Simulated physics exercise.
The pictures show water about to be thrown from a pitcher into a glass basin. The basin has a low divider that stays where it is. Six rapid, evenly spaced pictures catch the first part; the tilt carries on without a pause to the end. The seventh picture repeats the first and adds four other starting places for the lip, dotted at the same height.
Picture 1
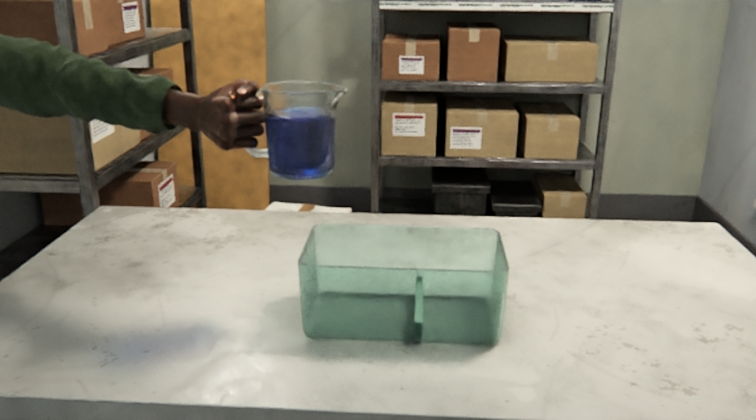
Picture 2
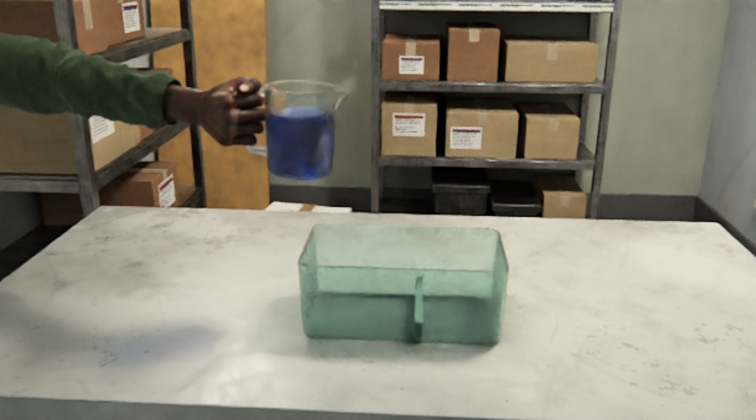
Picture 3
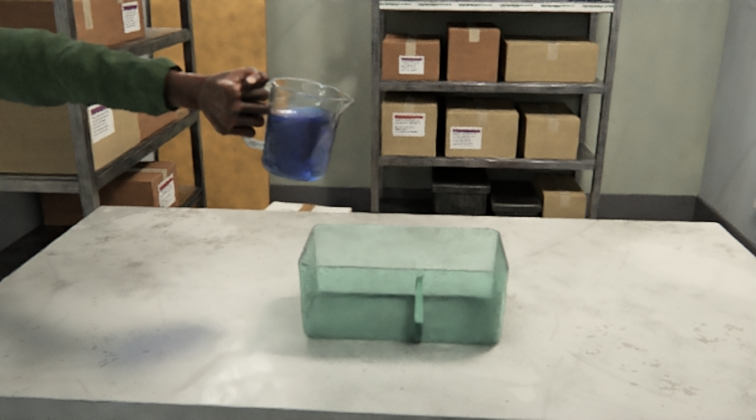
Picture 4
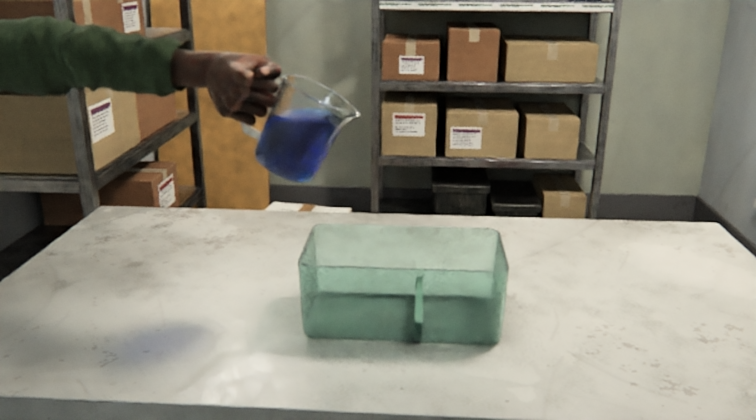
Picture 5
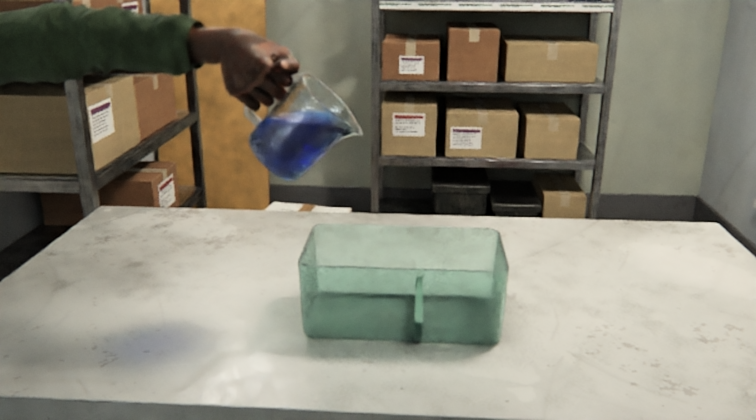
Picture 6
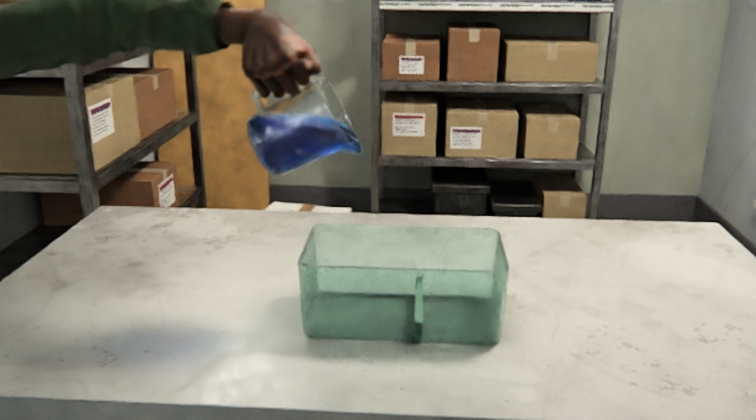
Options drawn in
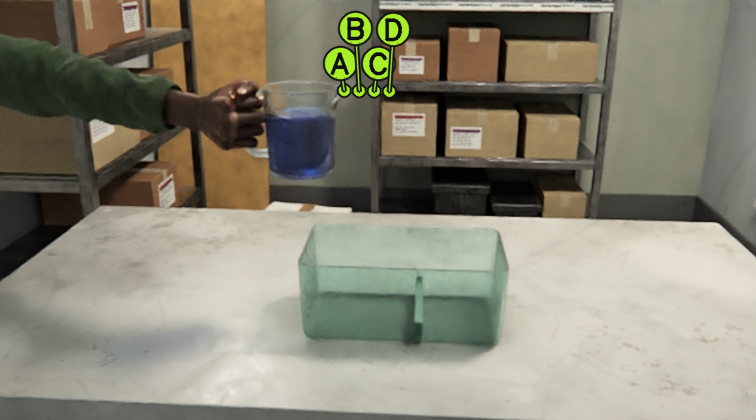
In a storage room with shelves of cardboard boxes along the back, a fixed camera looks slightly down across a pale, scuffed table. A clear pitcher of blue water is held in the air at left by a hand in a green sleeve, above and left of a translucent green basin. The hand tilts the pitcher steadily rightward, and the water slides toward its lip, just reaching over it.
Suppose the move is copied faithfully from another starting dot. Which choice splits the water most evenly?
The best dot is D.
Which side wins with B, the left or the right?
The left one.
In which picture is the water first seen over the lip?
Picture 6.
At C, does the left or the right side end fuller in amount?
The left one.
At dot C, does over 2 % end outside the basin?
Yes.
On the marked copy, A at (344, 90); B at (359, 90); C at (374, 91); D at (389, 91).
Choosing A, about 79 % ends left of the wall and 11 % right of it; 10 % is lost outside.
Choosing B, about 76 % ends left of the wall and 11 % right of it; 13 % is lost outside.
Choosing C, about 69 % ends left of the wall and 21 % right of it; 10 % is lost outside.
Choosing D, about 50 % ends left of the wall and 46 % right of it; 4 % is lost outside.
